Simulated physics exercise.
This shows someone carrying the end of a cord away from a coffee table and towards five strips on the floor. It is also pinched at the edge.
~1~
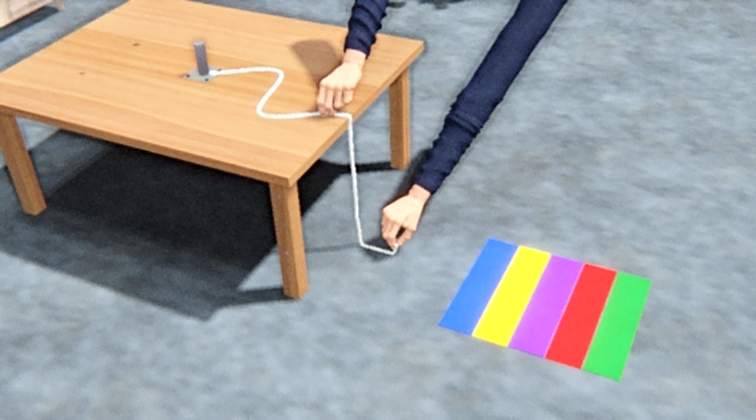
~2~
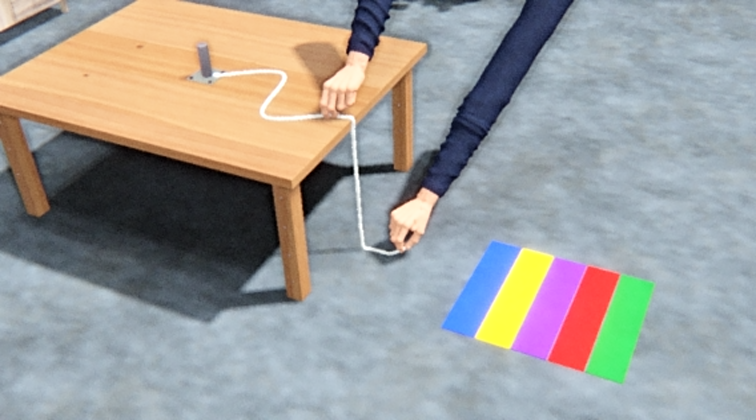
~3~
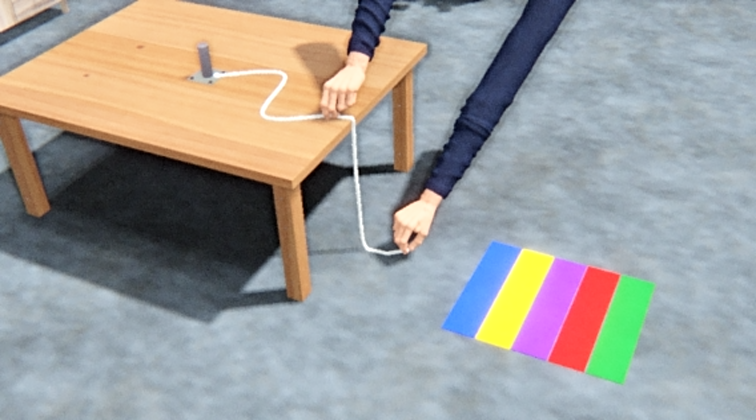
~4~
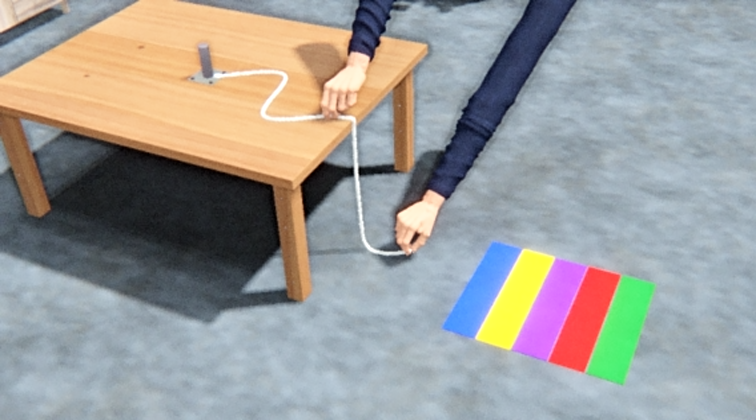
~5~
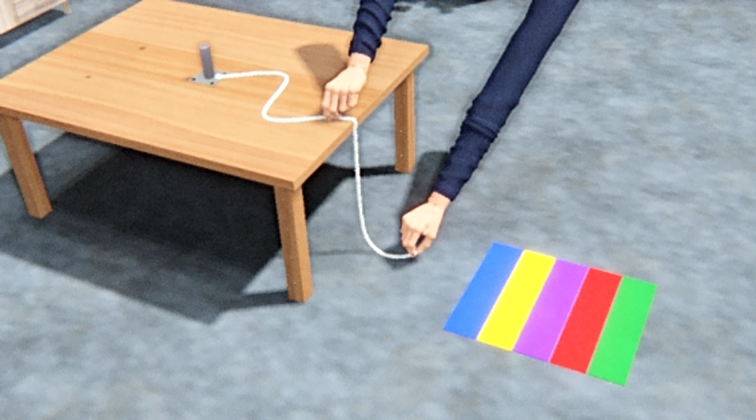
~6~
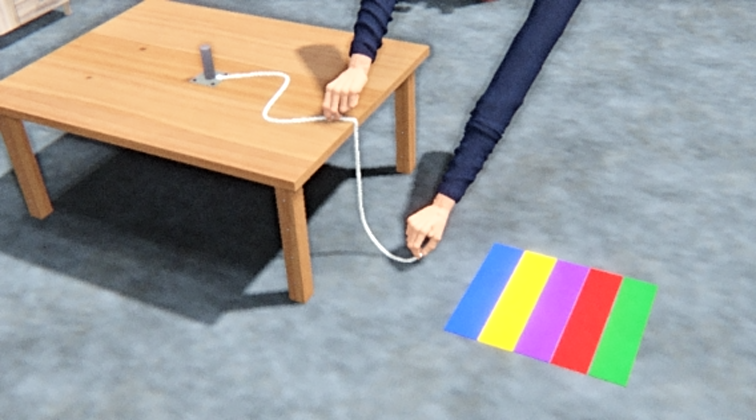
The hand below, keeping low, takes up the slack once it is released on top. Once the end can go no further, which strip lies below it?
The red strip lies below it.
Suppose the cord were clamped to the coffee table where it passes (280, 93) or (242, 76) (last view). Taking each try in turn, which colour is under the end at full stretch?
Strip per try: Purple / red.
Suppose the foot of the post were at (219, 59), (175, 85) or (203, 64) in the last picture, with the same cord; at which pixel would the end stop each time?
Roughly (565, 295), (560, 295) and (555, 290).
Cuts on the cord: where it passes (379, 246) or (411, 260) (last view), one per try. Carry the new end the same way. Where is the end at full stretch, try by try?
Case by case it comes to about (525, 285) and then about (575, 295).
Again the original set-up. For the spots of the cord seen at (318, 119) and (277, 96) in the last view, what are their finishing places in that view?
Around (394, 145); the other one around (311, 104).
Early on, end near (523, 283); over yellow.
Midway, end near (567, 295); over purple.
At the end of the slack, end near (594, 303); over red. It gets as far as the red strip.
